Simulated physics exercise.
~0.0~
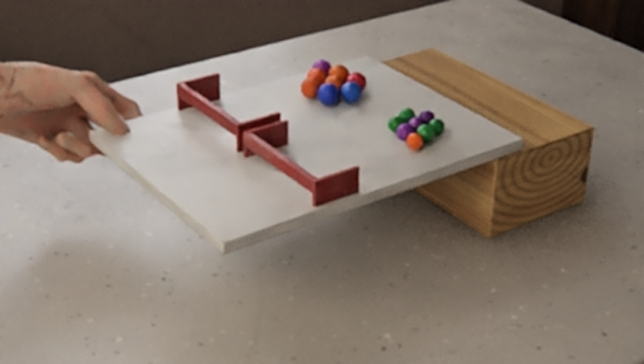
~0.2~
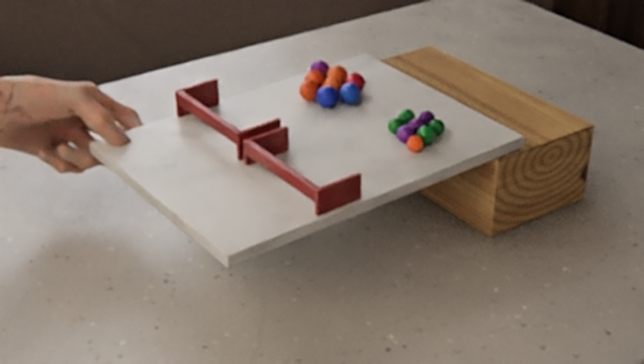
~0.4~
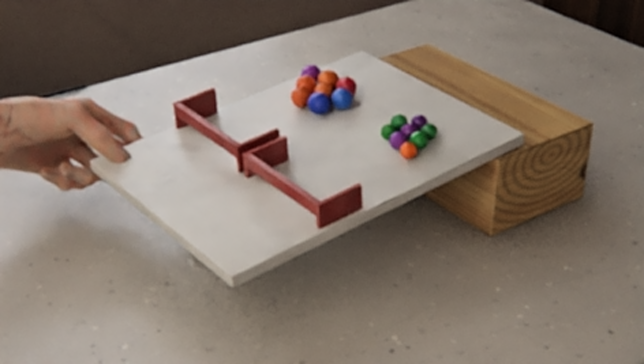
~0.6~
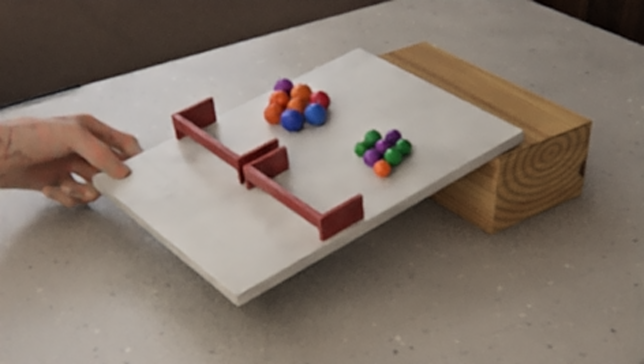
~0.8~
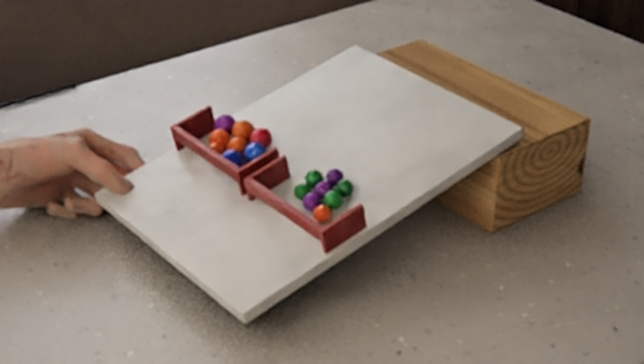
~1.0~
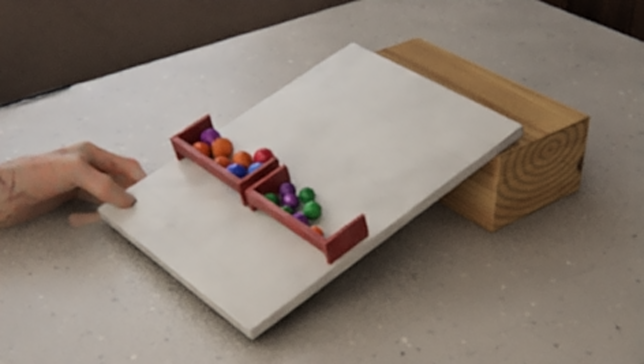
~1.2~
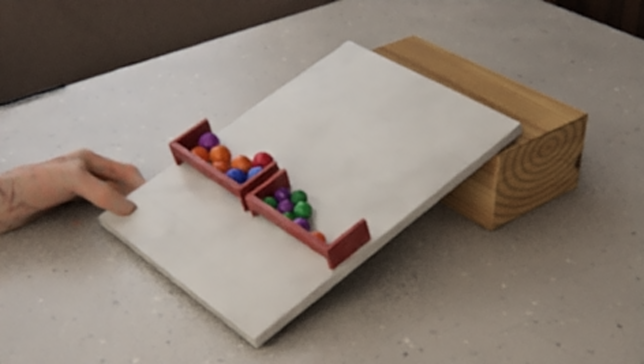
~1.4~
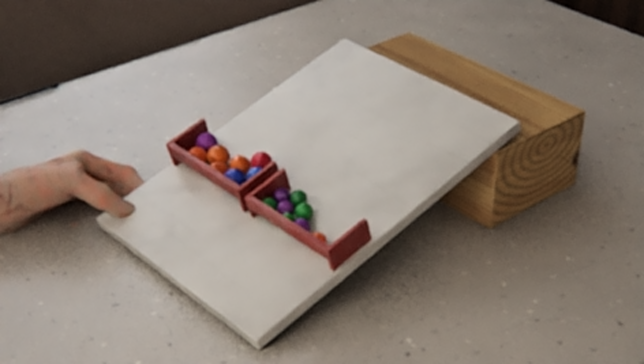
To begin with, a pale board rests at its right end on a wooden block while a hand holds its left end, with two clusters of small coloured balls sitting towards the block and two red, bracket-shaped gates lower down. The hand lowers its end, and the board tilts steadily towards the left. At first the balls barely shift, then both clusters start travelling down the slope. They run into the red gates and bunch up against them. The hand stays at the board's edge as everything settles, each cluster held behind its own gate on the slanted board.
